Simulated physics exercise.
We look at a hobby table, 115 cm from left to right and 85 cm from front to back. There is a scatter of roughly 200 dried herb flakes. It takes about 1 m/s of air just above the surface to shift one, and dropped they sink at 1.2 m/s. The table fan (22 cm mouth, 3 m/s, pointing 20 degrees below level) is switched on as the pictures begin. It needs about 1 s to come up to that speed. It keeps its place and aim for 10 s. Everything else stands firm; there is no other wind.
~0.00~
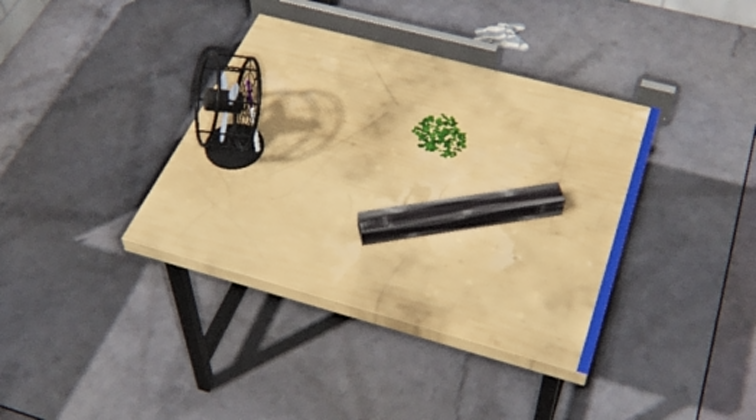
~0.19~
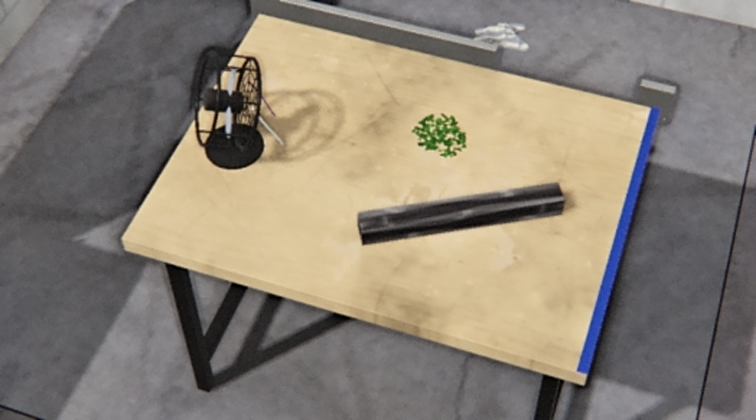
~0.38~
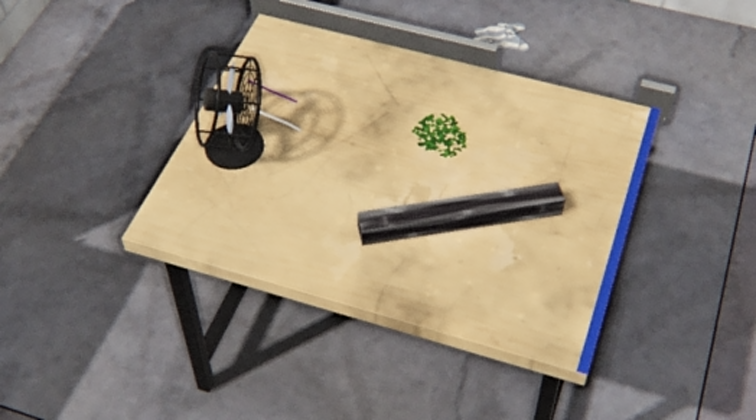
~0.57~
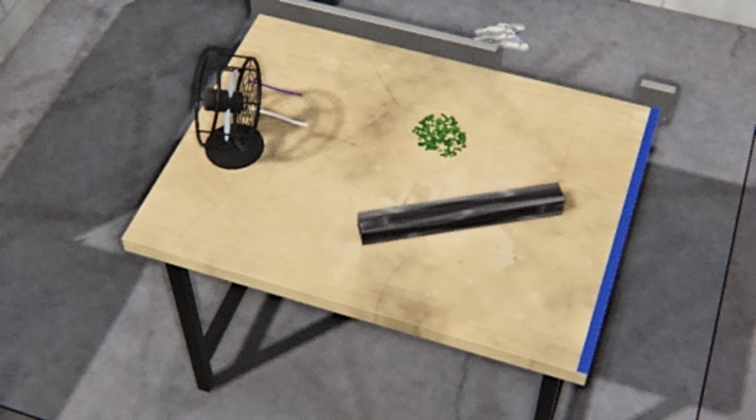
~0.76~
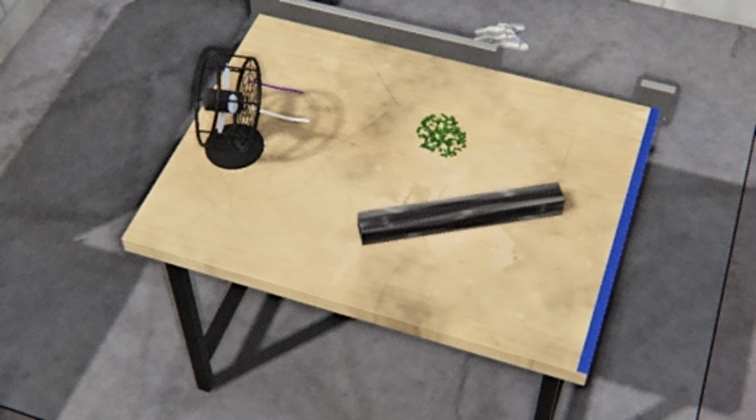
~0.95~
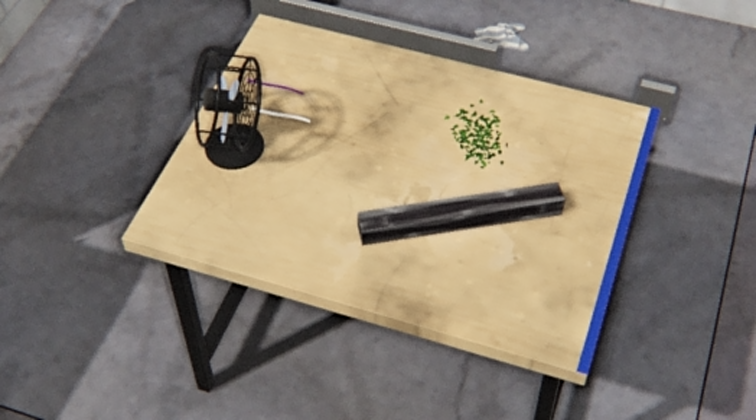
Blades spin in a black caged table fan at the left of a pale wooden table with dark legs, seen from above at an angle on a grey floor. A round patch of green flakes lies near the centre, above a dark plank, with a blue edge along the right. Ribbons at the fan lift and stream rightward, then the flakes shift slightly right and spread, while the camera stays still.
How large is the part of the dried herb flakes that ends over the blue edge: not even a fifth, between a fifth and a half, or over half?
The share over the blue edge is above half.
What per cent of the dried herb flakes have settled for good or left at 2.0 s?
Some 100 per cent.
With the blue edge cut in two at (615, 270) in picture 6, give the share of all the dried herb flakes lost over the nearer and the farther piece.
About 0 % nearer and 90 % farther.
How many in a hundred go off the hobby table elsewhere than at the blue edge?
Some 15 per cent.
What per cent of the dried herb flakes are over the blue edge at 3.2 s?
Some 90 per cent.
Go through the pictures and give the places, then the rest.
In the first frame, the middle of the dried herb flakes is near (441, 135), none has stirred yet and the mouth of the table fan is at (227, 101).
In the second frame, the middle of the dried herb flakes is near (441, 134), none has stirred yet and the blue edge is centred on (627, 230).
In the third frame, the middle of the dried herb flakes is near (441, 134), none has stirred yet and the top of a plank is at (462, 206).
In the fourth frame, the middle of the dried herb flakes is near (441, 134) and none has stirred yet.
In the fifth frame, the middle of the dried herb flakes is near (443, 135) and about 1 % have left their places.
In the sixth frame, the middle of the dried herb flakes is near (479, 138), the farthest in sight from the table fan is at (507, 146) and about 95 % have left their places.
After 2.0 s, 86 % are over the blue edge; 100 % have settled or left.
After 3.2 s, 86 % are over the blue edge; 100 % have settled or left.
After 5.5 s, 86 % are over the blue edge; 100 % have settled or left.
After 10.0 s, at the end, 86 % are over the blue edge.
